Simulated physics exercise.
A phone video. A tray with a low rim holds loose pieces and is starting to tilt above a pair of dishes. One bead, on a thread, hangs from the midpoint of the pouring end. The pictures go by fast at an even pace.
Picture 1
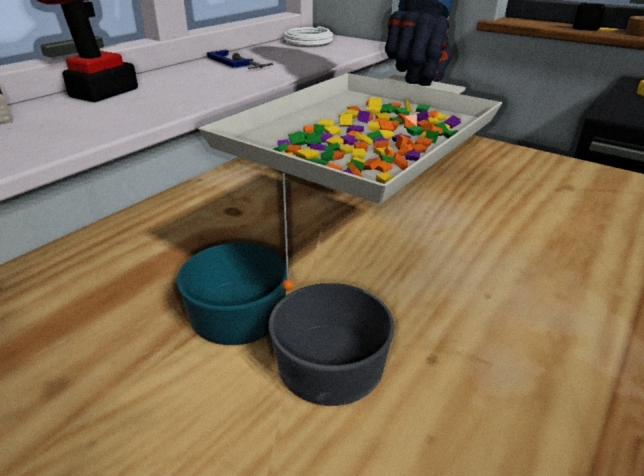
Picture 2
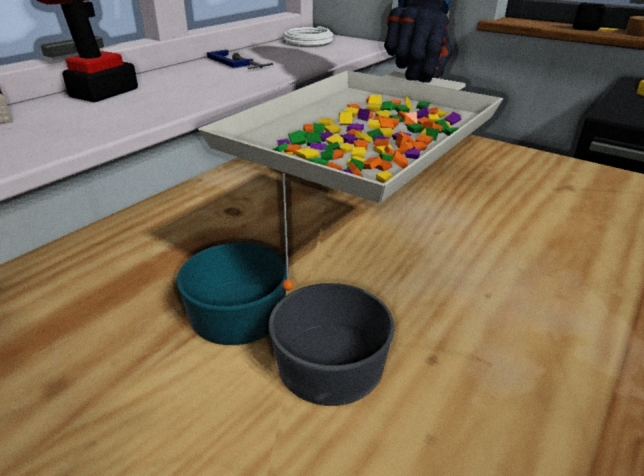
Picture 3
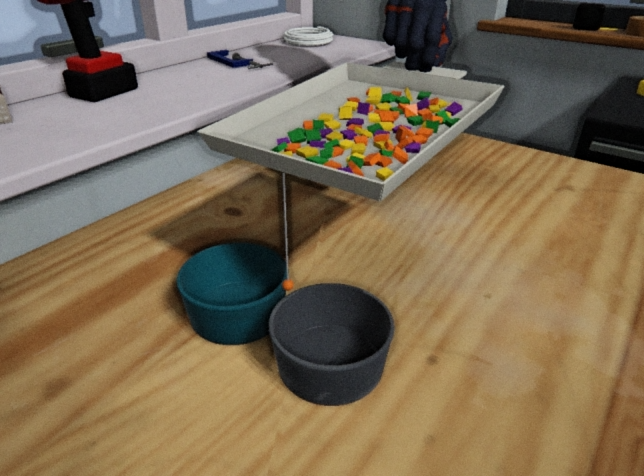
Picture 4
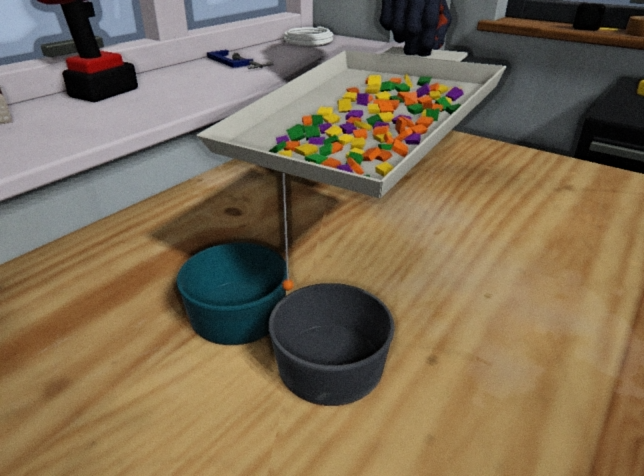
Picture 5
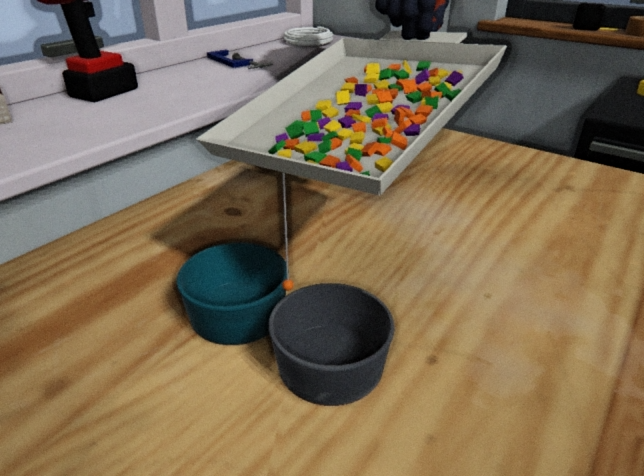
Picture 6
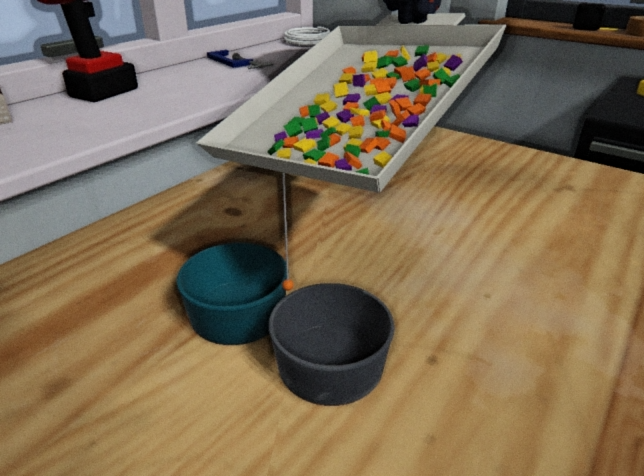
A gloved hand raised the far end of a pale tray of colorful tiles, steadily steepening its slant above a teal dish and a gray one, while an orange bead hung still on a thread.
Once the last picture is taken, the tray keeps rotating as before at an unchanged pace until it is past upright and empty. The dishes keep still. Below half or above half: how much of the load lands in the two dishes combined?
In the end the dishes save the greater share of it.
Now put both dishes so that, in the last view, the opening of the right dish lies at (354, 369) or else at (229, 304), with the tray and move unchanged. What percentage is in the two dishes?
Roughly 50 % and 70 %.
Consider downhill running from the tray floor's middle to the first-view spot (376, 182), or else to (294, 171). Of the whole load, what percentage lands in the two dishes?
Shares, approx.: 70 %, then 50 %.
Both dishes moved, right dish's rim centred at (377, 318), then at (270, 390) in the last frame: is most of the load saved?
At the first place the smaller part, at the second not half.
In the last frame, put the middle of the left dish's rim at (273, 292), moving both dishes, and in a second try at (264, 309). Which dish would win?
Result, try one: The dish further left; try two: The dish further left.
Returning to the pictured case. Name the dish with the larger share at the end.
Fuller side: Left of the pair.
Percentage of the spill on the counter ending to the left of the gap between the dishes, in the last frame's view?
Estimate: Near 100 per cent.
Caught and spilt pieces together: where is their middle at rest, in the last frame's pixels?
I'd say the middle ends up at about (217, 311).
Soon after the last picture, tray tipped steeply; nearly all on the tray; a stray few in the air.
A little later, tray tipped past a quarter turn; a small part on the tray; a stray few in the right dish; about two thirds in the left dish; a small part outside both; about a quarter in the air.
Later still, tray tipped past a quarter turn; a stray few in the right dish; most in the left dish; about a quarter outside both.
At rest, tray tipped past a quarter turn; a stray few in the right dish; most in the left dish; about a quarter outside both.
